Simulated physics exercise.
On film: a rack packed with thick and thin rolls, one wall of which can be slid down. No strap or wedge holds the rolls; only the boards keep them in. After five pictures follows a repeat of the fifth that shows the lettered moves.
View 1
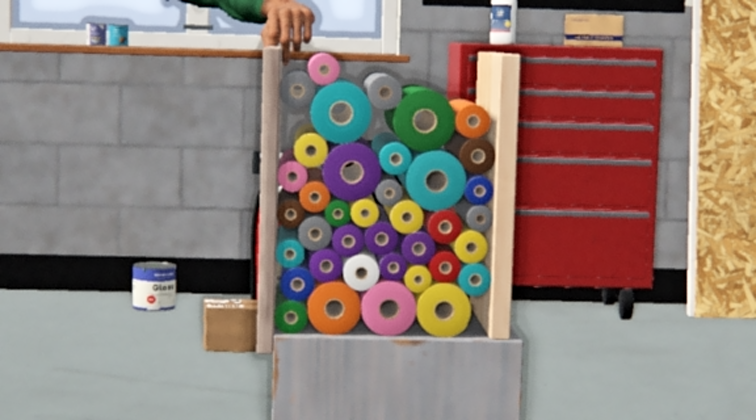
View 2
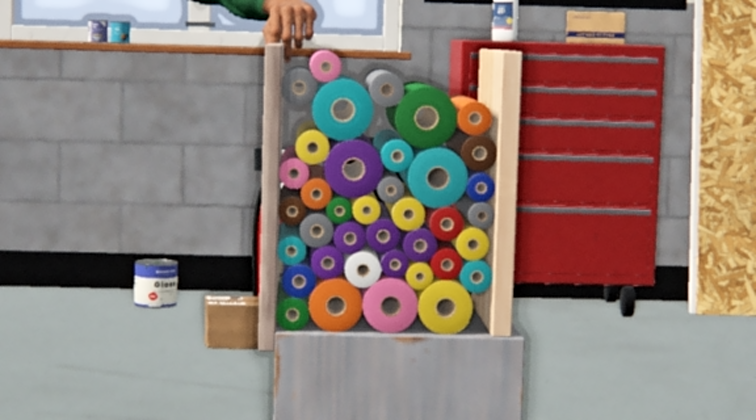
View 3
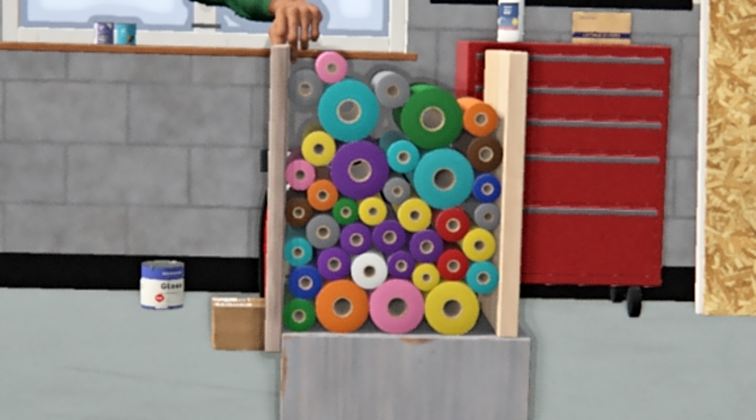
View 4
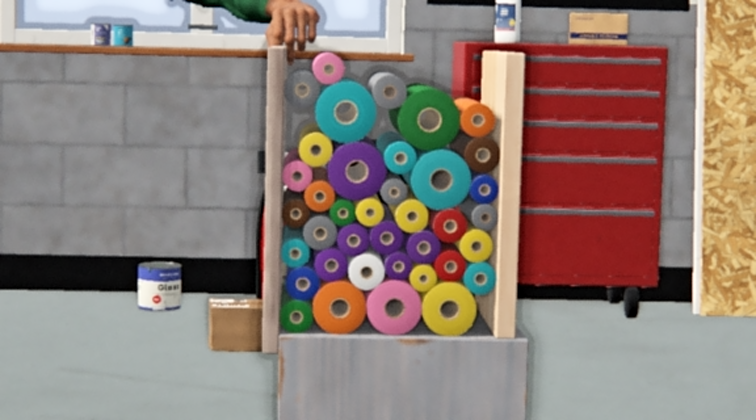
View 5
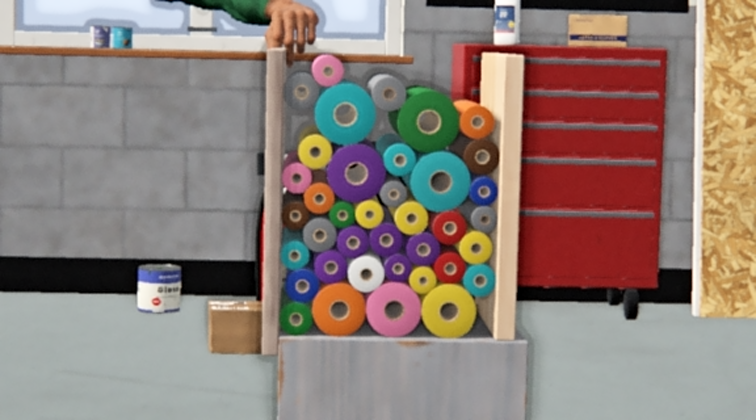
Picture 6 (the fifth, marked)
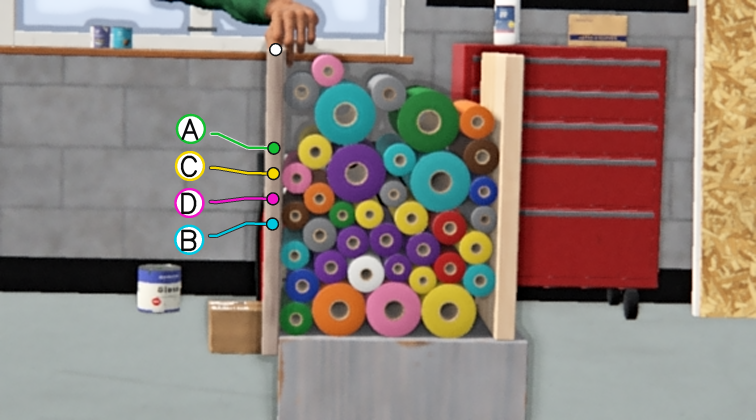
In a garage, a hand rests on a board beside stacked colourful rolls that stay still.
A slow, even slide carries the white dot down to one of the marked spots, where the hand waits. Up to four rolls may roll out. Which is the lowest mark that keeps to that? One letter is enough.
Mark D is as low as it can go.
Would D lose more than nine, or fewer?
Fewer than nine.
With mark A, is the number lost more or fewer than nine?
Fewer than nine.
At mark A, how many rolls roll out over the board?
The count is one.
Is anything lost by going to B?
Yes, at B.
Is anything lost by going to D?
At D: Yes.
On the marked copy, A at (274, 148); B at (273, 224); C at (274, 174); D at (273, 199); the white dot at (276, 50).
With D. Early on, top of the board (283, 114).
Further on, top of the board (281, 188).
At the end, top of the board (281, 199), two out over the board.
As for the rest, A one out over the board; B more than four out over the board; C two out over the board.
